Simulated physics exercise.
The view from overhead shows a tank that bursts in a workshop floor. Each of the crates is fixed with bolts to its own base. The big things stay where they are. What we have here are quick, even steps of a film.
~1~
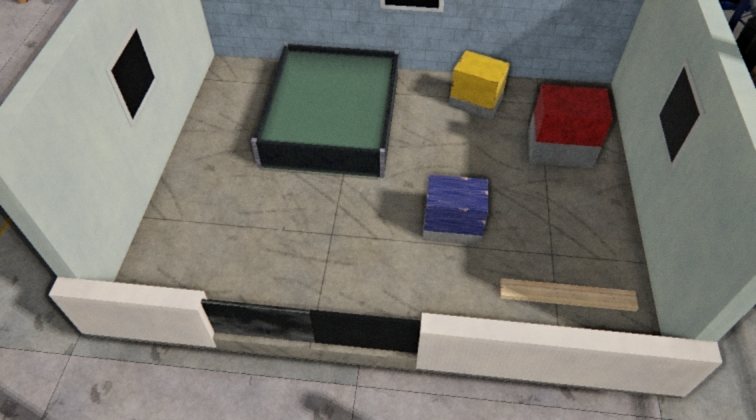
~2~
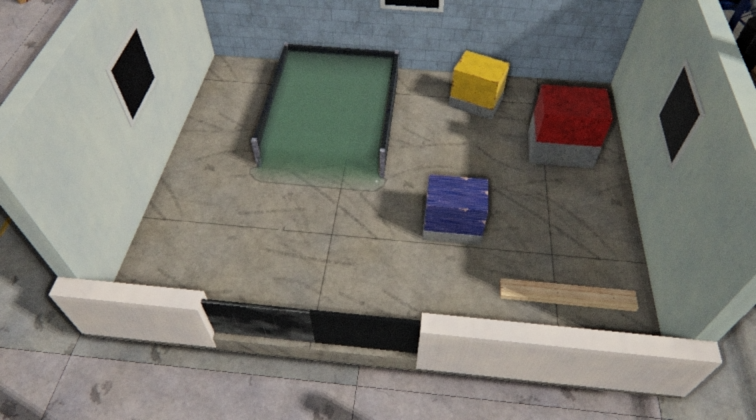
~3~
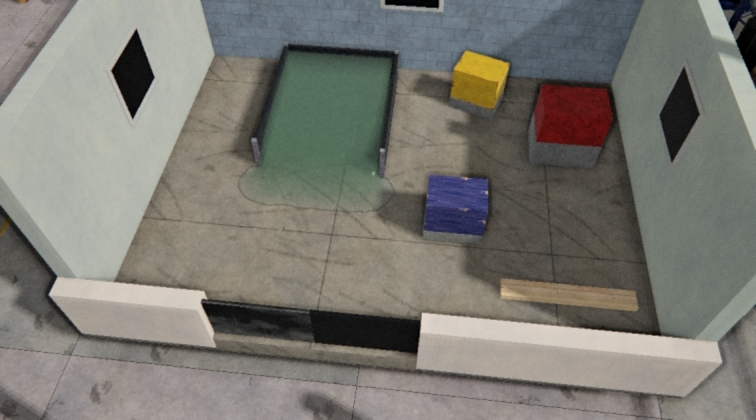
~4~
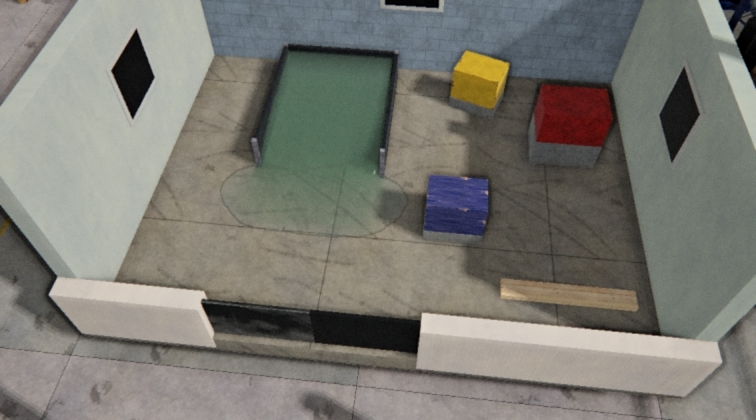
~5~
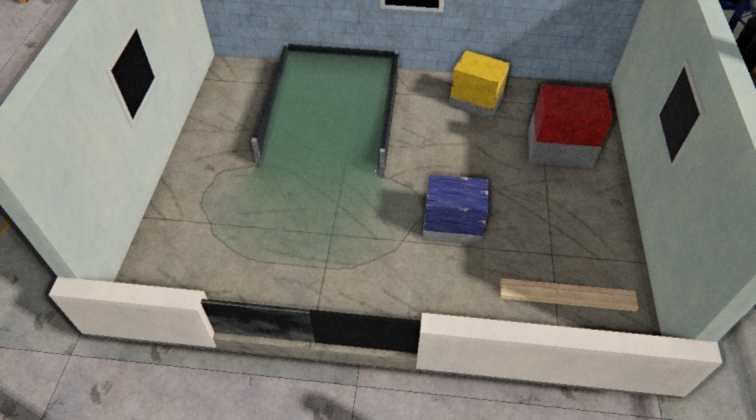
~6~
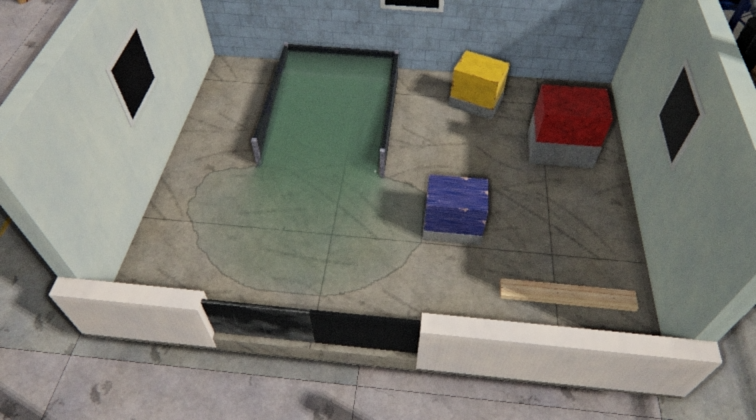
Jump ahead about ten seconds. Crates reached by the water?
Red crate not reached, blue crate not reached, yellow crate not reached.
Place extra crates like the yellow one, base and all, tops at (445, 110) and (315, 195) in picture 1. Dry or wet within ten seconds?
I'd expect the first one is left untouched and the next one gets submerged.
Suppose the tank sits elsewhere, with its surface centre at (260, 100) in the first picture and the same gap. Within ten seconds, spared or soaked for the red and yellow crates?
As I see it, the red crate is left untouched, and the yellow crate is left untouched too.
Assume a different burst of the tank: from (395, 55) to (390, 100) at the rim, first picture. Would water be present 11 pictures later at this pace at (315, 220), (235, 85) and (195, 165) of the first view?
In the order given, the spots are not soaked, not soaked and not soaked.
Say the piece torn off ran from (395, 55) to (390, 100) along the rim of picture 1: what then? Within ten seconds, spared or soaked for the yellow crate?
The yellow one is reached.
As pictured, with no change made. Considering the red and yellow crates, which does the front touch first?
The red crate comes first.
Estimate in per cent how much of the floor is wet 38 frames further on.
Around 75 percent, give or take.
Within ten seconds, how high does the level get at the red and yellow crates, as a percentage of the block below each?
Taking them in the order asked, 20 percent and 50 percent.
A moment on, water covers 30 % of the floor; the red crate not reached, the blue crate water round its plinth, the yellow crate not reached.
Next, water covers 35 % of the floor; the red crate not reached, the blue crate water round its plinth, the yellow crate not reached.
Then, water covers 45 % of the floor; the red crate not reached, the blue crate water round its plinth, the yellow crate not reached.
Later, water covers 75 % of the floor; the red crate water round its plinth, the blue crate water round its plinth, the yellow crate not reached.
In the end, water covers 95 % of the floor; the red crate stayed above the water, the blue crate stayed above the water, the yellow crate stayed above the water.
